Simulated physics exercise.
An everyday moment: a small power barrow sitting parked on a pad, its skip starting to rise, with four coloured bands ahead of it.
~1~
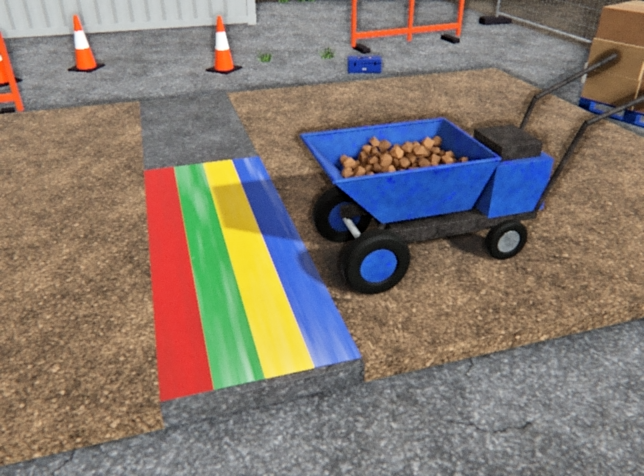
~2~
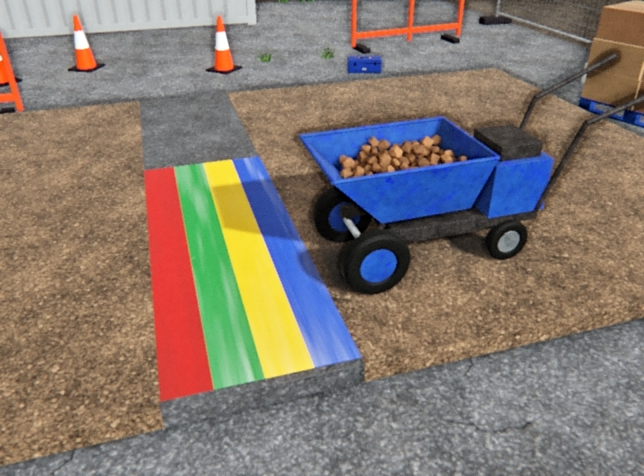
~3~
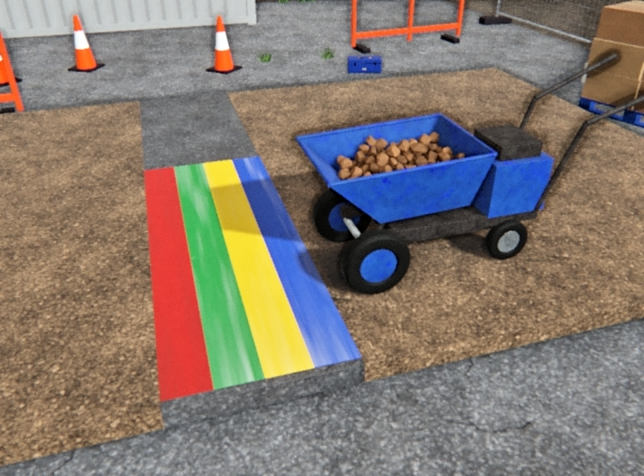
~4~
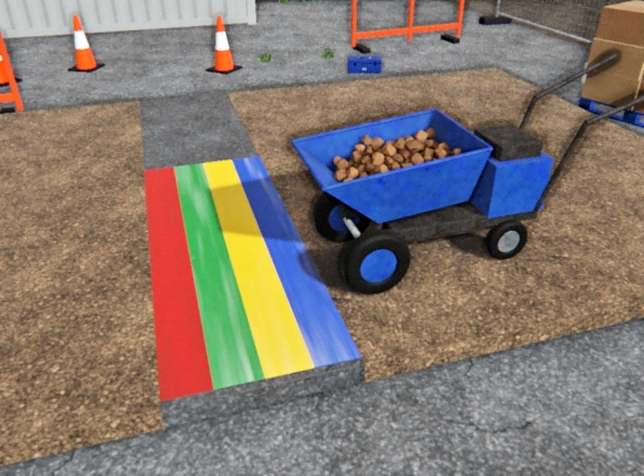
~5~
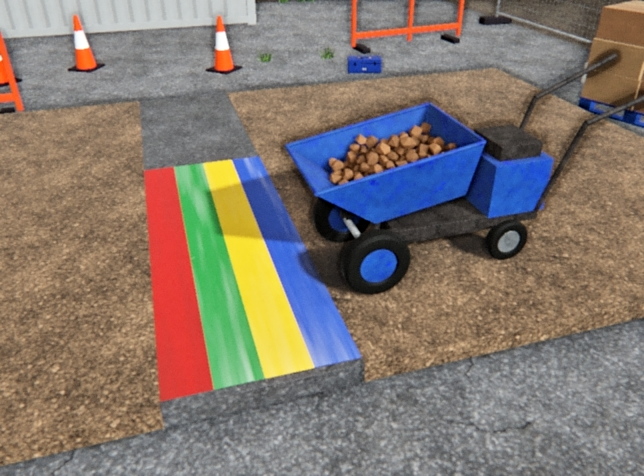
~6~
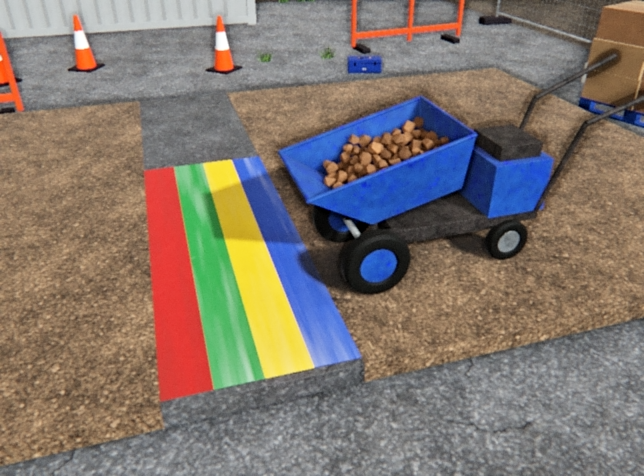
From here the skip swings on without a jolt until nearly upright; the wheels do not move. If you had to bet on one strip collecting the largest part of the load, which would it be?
I would bet on the green strip.
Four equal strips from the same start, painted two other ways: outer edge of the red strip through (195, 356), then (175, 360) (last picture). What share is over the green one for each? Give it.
Shares in turn: 30 %; 40 %.
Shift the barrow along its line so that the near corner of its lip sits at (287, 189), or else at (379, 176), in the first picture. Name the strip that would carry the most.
Red first, the yellow one second.
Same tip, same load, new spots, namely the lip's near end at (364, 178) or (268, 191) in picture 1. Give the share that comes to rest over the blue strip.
Roughly 10 per cent at the first spot and 0 per cent at the second.
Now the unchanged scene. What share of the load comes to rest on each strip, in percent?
Blue strip 0 %, yellow strip 15 %, green strip 35 %, red strip 15 %.
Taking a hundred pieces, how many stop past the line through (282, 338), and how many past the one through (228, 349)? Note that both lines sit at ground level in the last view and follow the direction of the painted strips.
Around 70 per cent for the first, around 30 per cent for the second.
Soon, skip tipped steeply; all in the skip.
A while on, skip tipped right over; about two thirds in the skip; a small part over the yellow strip; about a quarter over the green strip.
Towards the end, skip tipped right over; about a quarter in the skip; a stray few over the blue strip; a small part over the yellow strip; about a third over the green strip; a small part over the red strip; a small part off the paint.
Finally, skip tipped right over; about a quarter in the skip; a stray few over the blue strip; a small part over the yellow strip; about a third over the green strip; a small part over the red strip; a small part off the paint.
